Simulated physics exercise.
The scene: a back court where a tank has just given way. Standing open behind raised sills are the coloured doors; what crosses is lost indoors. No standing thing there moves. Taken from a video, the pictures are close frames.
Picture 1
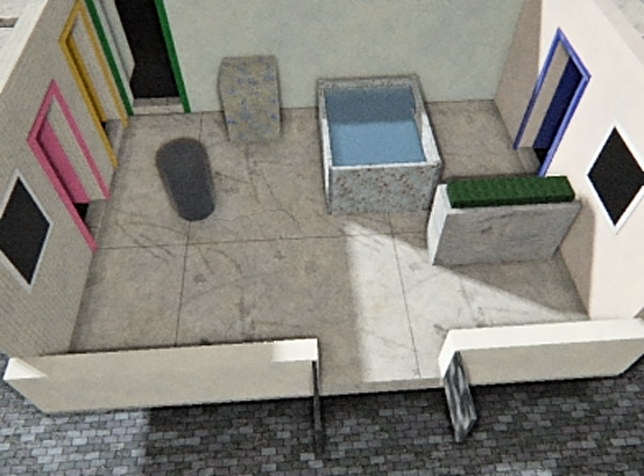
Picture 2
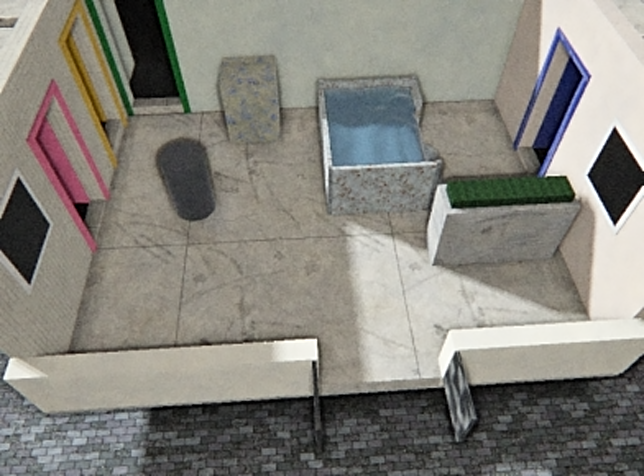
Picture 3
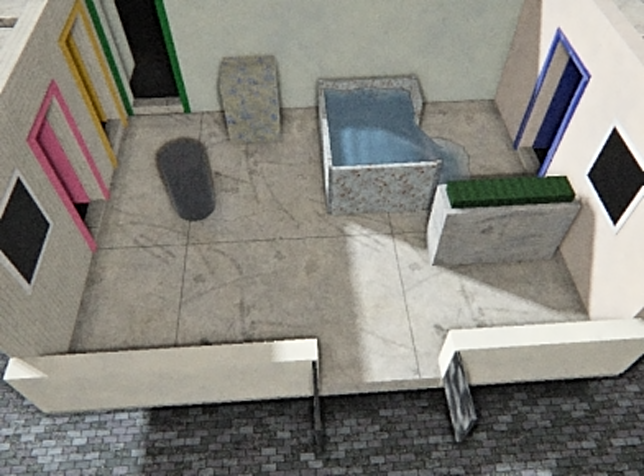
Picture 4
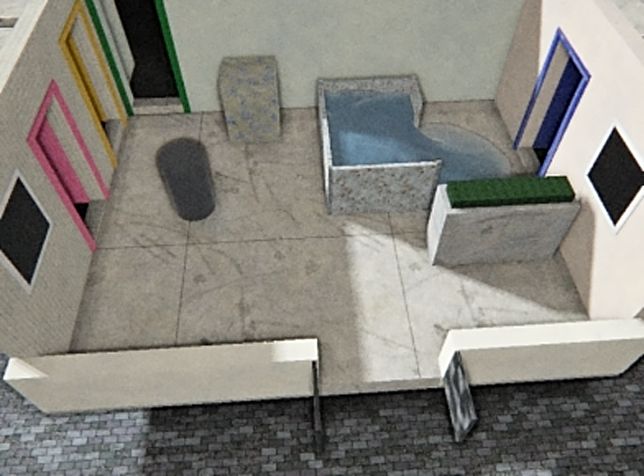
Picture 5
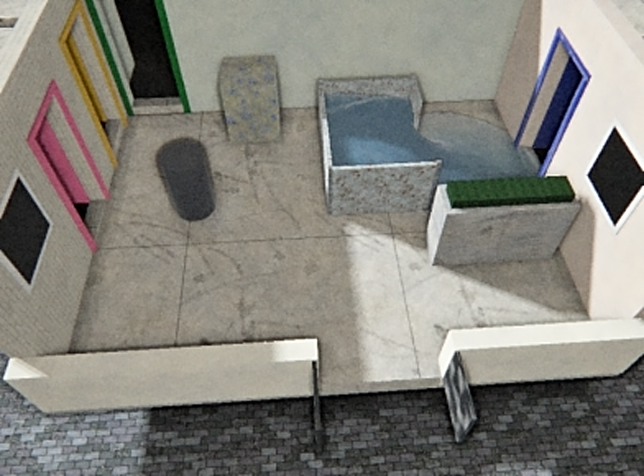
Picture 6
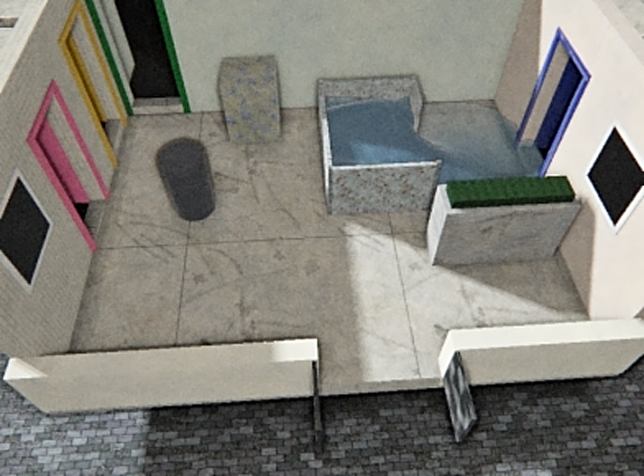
Water pours from a gap in the right side of a speckled stone tank and spreads over the grey floor of a walled court, seen from above by a still camera. Pink and yellow door surrounds line the left wall, green stands behind, blue at right, near a dark oval, a mottled block and a green-topped planter. The water starts level, then drops as a thin sheet runs rightward toward the blue doorway.
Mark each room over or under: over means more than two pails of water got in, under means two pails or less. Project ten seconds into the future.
Blue door: Over, green door: Under, yellow door: Under, pink door: Under.
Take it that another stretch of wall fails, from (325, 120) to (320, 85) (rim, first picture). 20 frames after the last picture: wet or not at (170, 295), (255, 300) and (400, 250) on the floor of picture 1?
Sequence: Wetted / wetted / spared.
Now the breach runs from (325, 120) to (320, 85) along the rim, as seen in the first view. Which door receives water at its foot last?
The blue-painted one.
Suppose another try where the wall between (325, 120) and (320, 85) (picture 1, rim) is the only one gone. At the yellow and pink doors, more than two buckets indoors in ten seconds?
Yellow: Over the line; pink: Over the line.
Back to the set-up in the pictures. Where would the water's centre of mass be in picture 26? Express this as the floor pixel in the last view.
Roughly (434, 178) in the last picture.
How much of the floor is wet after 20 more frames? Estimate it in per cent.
Share estimate: About 45 per cent.
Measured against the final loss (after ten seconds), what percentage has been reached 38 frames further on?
Near 90 %.
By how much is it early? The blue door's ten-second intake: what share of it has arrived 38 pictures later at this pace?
It comes to around 95 percent of the ten-second total.
A moment on, water covers 20 % of the floor; the blue door far over two buckets in, the green door not reached, the yellow door not reached, the pink door not reached.
Next, water covers 30 % of the floor; the blue door far over two buckets in, the green door not reached, the yellow door not reached, the pink door not reached.
Then, water covers 45 % of the floor; the blue door far over two buckets in, the green door not reached, the yellow door not reached, the pink door not reached.
Later, water covers 75 % of the floor; the blue door far over two buckets in, the green door wet at the sill, nothing in, the yellow door wet at the sill, nothing in, the pink door wet at the sill, nothing in.
In the end, water covers 90 % of the floor; the blue door far over two buckets in, the green door wet at the sill, nothing in, the yellow door wet at the sill, nothing in, the pink door under two buckets in.
